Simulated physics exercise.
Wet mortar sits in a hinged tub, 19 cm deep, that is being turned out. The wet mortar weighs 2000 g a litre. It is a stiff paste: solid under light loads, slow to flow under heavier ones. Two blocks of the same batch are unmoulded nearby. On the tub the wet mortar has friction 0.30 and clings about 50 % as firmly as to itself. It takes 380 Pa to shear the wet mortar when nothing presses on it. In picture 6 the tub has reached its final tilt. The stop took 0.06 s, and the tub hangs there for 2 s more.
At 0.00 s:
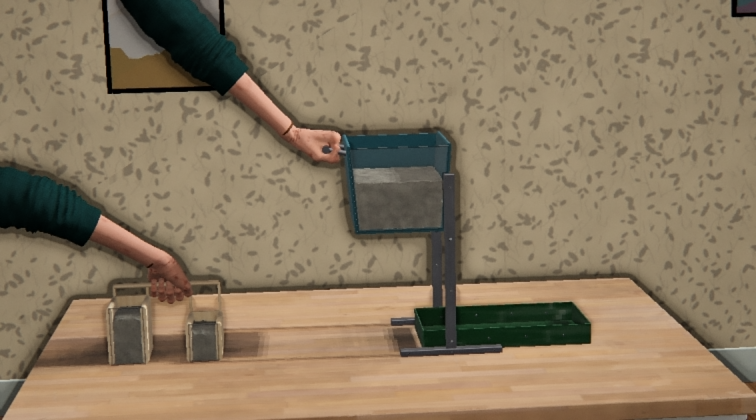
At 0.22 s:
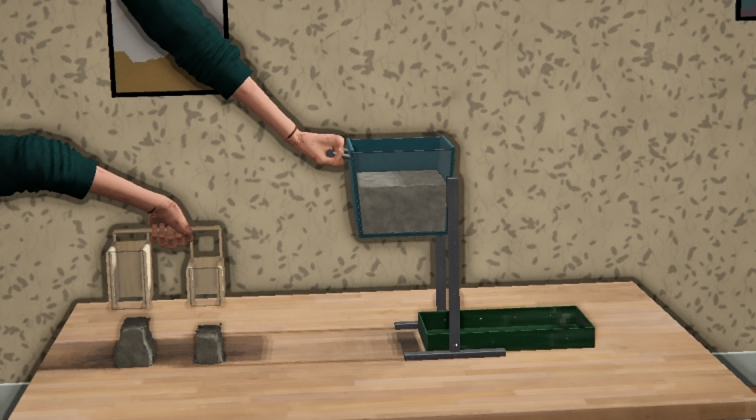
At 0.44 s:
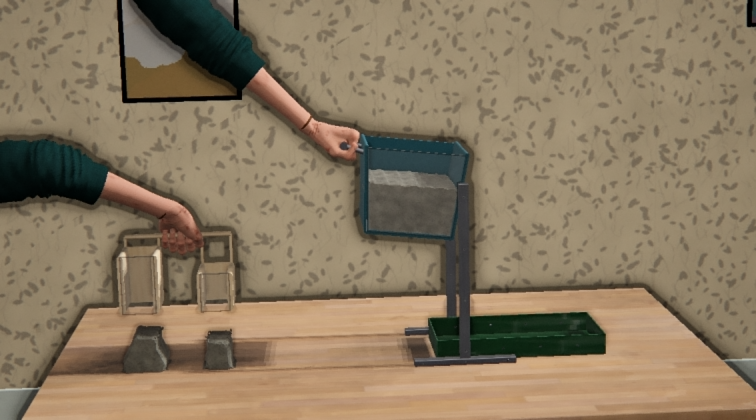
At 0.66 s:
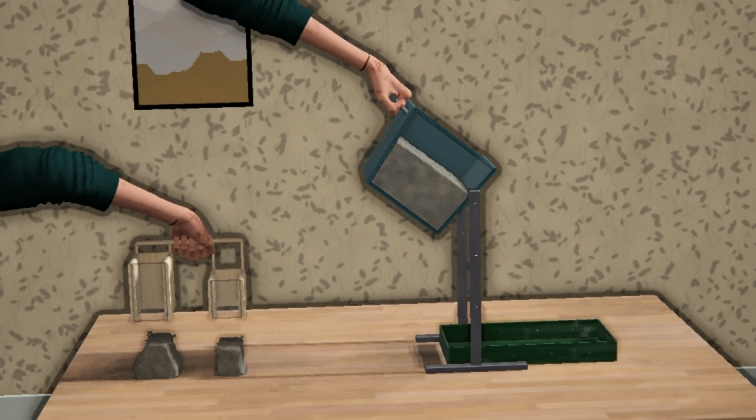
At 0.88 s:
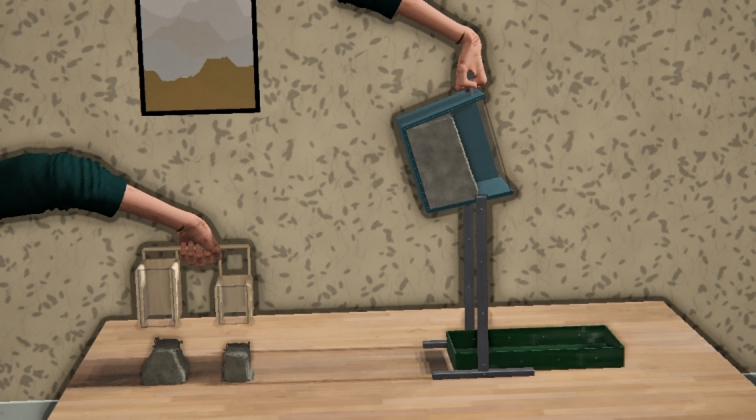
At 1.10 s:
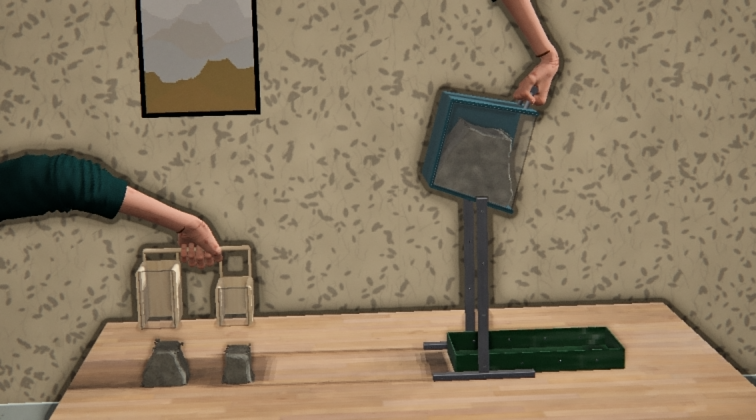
A hand swung a blue tub of wet grey mortar over to the right on its stand, after another hand had lifted two moulds off grey blocks at left, the larger one sagging slightly.
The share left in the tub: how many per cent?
About 0 %.
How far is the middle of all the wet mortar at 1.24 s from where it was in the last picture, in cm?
Some 9 cm.
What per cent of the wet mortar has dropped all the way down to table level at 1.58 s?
About 60 %.
After 1.24 s, the tub is at 105 degrees and holds 63 %.
After 1.41 s, the tub is at 105 degrees and holds 31 %.
After 1.58 s, the tub is at 105 degrees and holds 13 %.
After 1.75 s, the tub is at 105 degrees and holds 0 %.
After 3.10 s, the tub is at 105 degrees and holds 0 %.
